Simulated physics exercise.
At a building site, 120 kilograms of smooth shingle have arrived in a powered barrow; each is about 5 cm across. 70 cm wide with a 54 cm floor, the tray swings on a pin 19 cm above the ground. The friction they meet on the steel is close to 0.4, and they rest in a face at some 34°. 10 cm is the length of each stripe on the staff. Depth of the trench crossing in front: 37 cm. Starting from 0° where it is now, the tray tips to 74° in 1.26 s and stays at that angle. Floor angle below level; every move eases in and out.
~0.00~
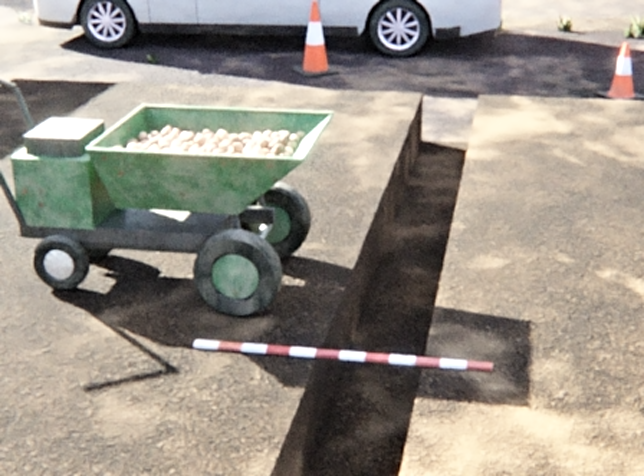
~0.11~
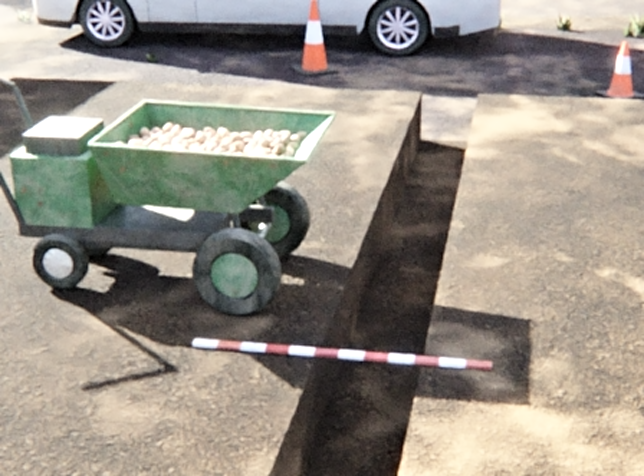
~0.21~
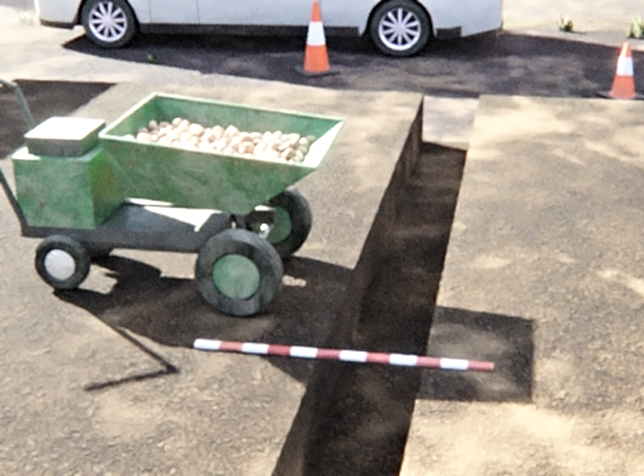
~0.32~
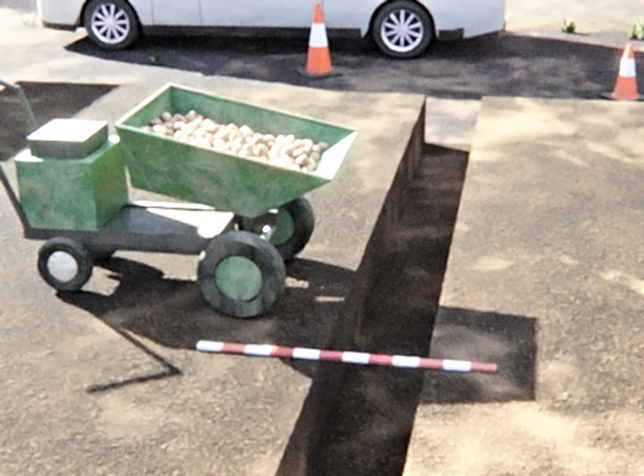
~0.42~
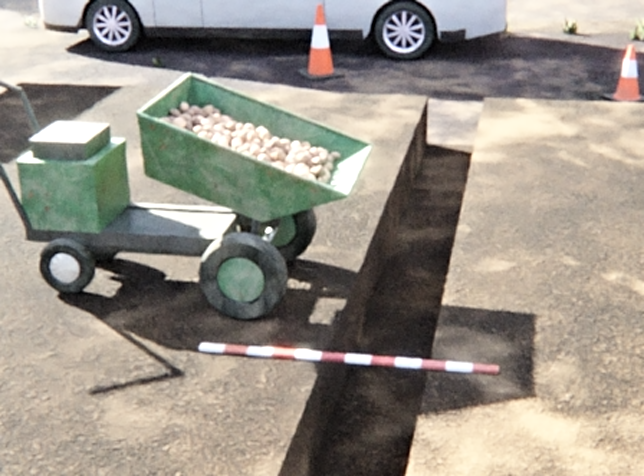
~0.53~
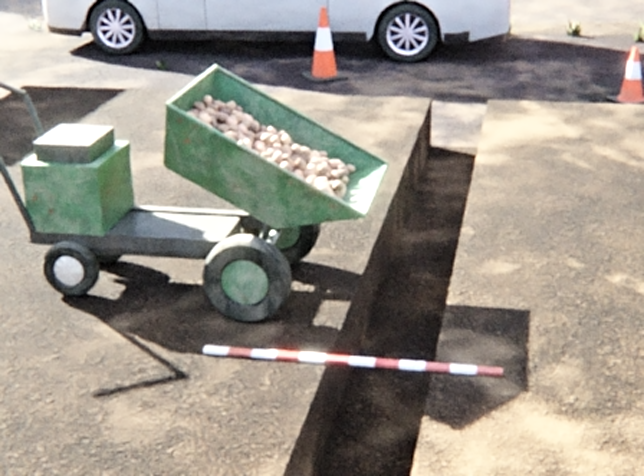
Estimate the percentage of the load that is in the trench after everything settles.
Roughly 82 per cent of the load.
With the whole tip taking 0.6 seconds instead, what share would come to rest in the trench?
Something close to 70 per cent.
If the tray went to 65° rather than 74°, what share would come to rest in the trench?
Share in trench: Approx. 65%.
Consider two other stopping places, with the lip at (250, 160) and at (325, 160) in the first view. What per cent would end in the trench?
First spot about 100, second spot about 50 per cent.
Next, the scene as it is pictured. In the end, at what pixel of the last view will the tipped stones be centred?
I'd point somewhere around (417, 358).
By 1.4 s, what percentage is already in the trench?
Some 60 per cent.
After 0.9 s the floor is at 62°; 99 % in the tray, 1 % in the trench; the foremost stones are at (406, 271).
After 1.4 s the floor is at 74°; 23 % in the tray, 62 % in the trench, 15 % past the trench; the foremost stones are at (529, 302).
After 1.7 s the floor is at 74°; 1 % in the tray, 81 % in the trench, 18 % past the trench; the foremost stones are at (594, 296).
After 3.7 s the floor is at 74°; 0 % in the tray, 82 % in the trench, 18 % past the trench; the foremost stones are at (617, 292).
